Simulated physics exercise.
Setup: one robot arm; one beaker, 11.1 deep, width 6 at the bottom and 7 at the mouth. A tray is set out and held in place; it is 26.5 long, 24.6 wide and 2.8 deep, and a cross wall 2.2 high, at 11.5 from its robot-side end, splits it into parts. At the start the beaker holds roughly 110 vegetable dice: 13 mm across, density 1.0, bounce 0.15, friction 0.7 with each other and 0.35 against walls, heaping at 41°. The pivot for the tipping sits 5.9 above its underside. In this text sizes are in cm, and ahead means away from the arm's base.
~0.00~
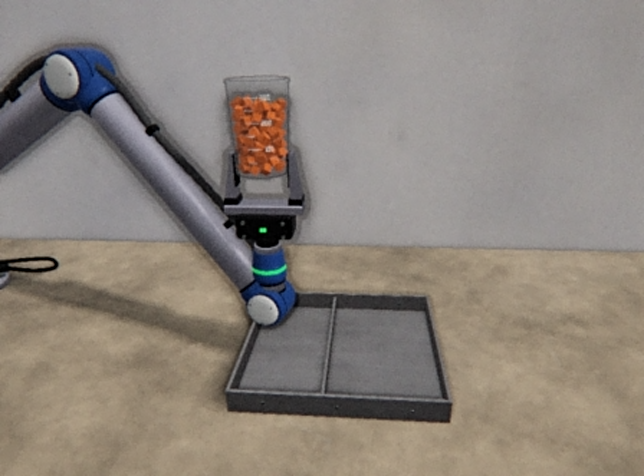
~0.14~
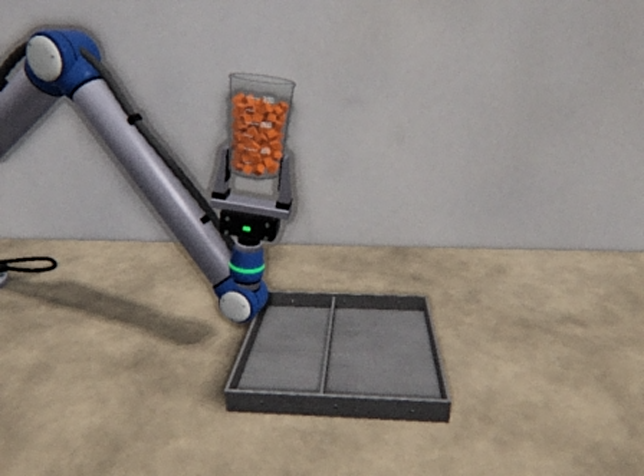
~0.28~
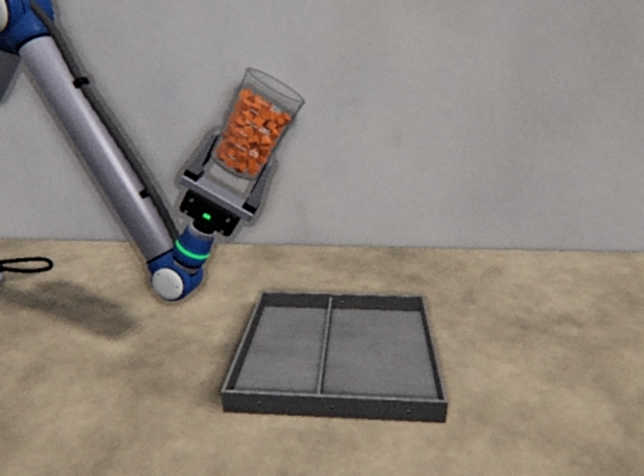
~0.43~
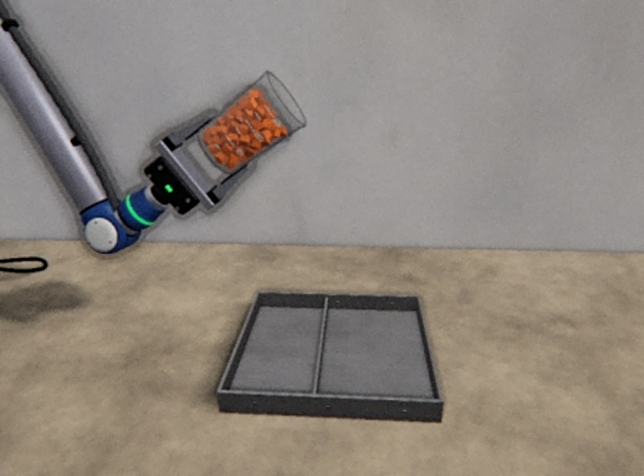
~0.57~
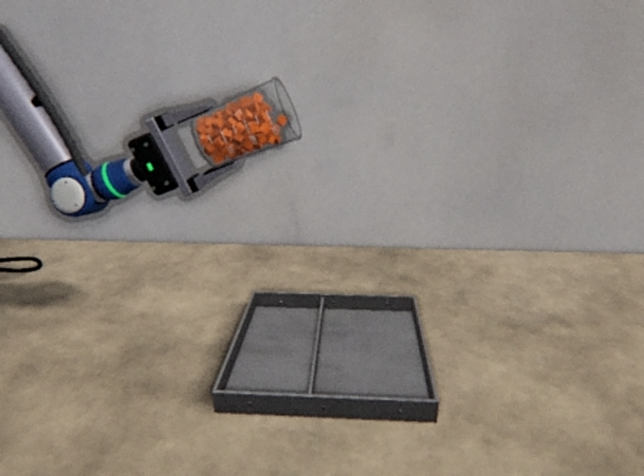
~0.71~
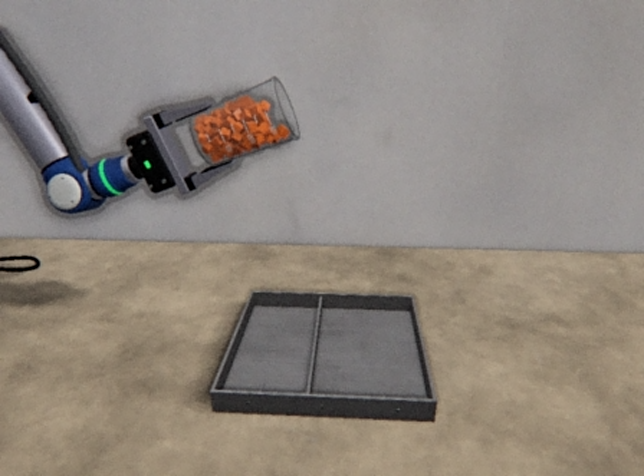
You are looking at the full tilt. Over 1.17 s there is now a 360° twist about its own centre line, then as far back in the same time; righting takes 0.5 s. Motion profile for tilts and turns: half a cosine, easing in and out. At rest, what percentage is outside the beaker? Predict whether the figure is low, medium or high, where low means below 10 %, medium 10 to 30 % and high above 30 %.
Low.
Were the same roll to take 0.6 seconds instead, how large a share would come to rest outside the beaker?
It would come to around 0 percent.
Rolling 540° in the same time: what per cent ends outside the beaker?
I'd put it at about 5 %.
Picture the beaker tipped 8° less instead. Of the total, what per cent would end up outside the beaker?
Estimate: Close to 0 %.
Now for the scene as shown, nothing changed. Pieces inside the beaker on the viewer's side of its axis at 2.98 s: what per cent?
The answer works out at some 55 percent.
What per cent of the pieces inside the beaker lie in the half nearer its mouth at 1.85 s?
Close to 40 per cent lies in the mouth half.
After 1.85 s, tipped 69°, highest piece 36 above the table; 108 in the beaker.
After 2.98 s, tipped 69°, highest piece 36 above the table; 106 in the beaker, 2 in the far-side part.
After 3.75 s, upright, highest piece 37 above the table; 106 in the beaker, 2 in the far-side part.
After 4.45 s, upright, highest piece 37 above the table; 106 in the beaker, 2 in the far-side part.
At rest, 106 in the beaker, 2 in the far-side part. That is 2 % outside the beaker.
